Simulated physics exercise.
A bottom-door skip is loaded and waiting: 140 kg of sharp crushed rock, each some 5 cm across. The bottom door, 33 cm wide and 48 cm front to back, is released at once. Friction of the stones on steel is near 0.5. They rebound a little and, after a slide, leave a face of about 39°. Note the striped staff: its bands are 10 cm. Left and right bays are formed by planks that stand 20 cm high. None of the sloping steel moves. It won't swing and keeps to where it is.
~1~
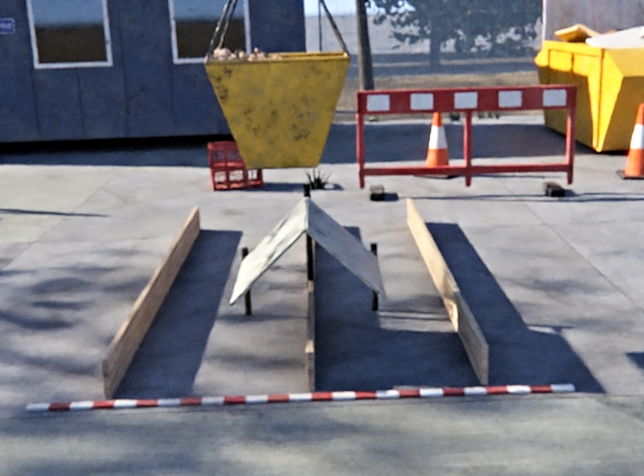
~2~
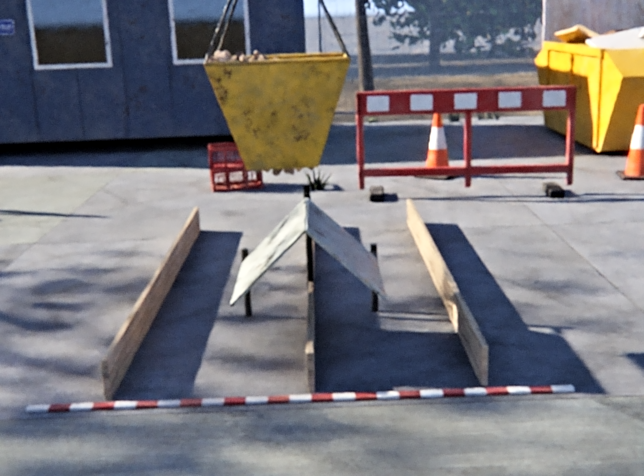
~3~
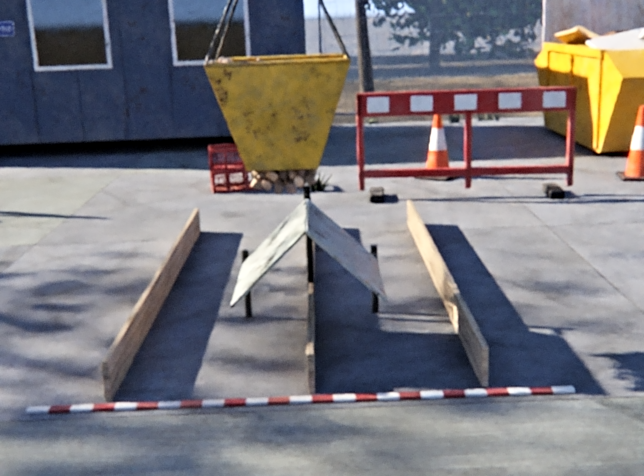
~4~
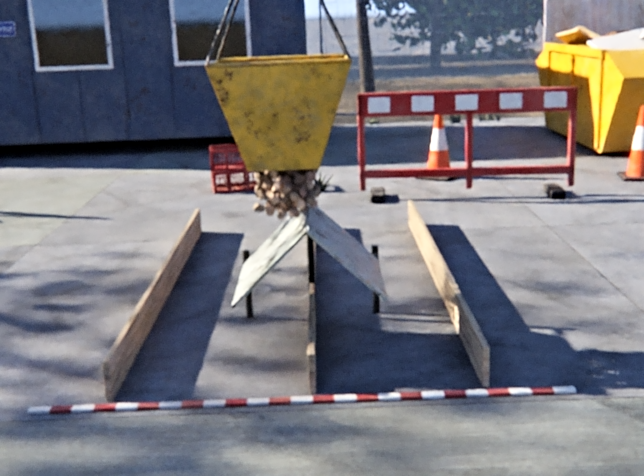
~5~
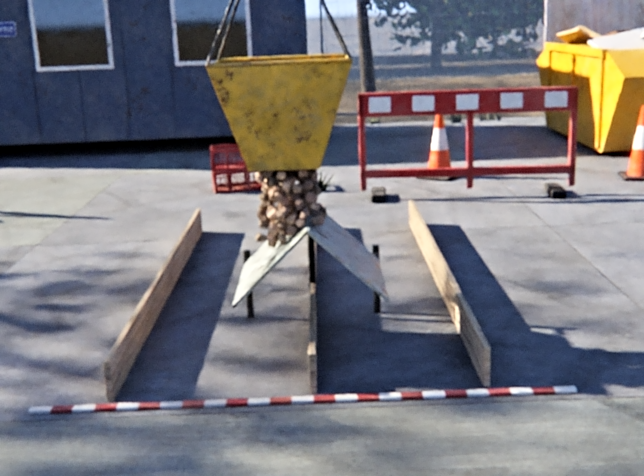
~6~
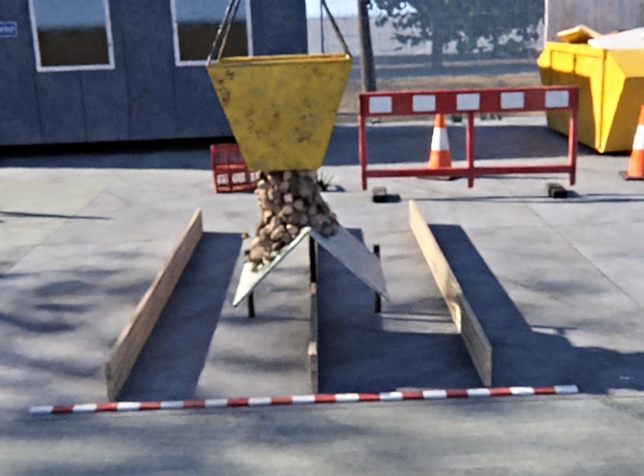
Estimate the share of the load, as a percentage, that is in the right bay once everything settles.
Roughly 15 per cent of the load ends up there.
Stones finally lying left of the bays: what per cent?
Close to 0 %.
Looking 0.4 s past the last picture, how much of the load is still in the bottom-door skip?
About 0 % remains inside.
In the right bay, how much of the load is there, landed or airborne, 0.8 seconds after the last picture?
By then I'd say close to 15 per cent.
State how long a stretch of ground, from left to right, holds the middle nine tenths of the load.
Spread, left to right, approx 160 cm.
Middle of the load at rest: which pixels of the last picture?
Around (197, 342).
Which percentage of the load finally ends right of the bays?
Close to 0 in a hundred.
Then, 0.4 s after the last picture, 0 % in the bottom-door skip, 52 % on the steel, 43 % falling or lying in the left bay, 5 % falling or lying in the right bay; the stones farthest right are at (438, 334).
Then, 0.8 s after the last picture, 0 % in the bottom-door skip, 5 % on the steel, 81 % falling or lying in the left bay, 14 % falling or lying in the right bay; the stones farthest right are at (457, 333).
Then, 1.4 s after the last picture, 0 % in the bottom-door skip, 85 % falling or lying in the left bay, 15 % falling or lying in the right bay; the stones farthest right are at (457, 329).
Then, 2.3 s after the last picture, 0 % in the bottom-door skip, 85 % falling or lying in the left bay, 15 % falling or lying in the right bay; the stones farthest right are at (457, 330).
Then, 4.2 s after the last picture, 0 % in the bottom-door skip, 85 % in the left bay, 15 % in the right bay; the stones farthest right are at (457, 330).
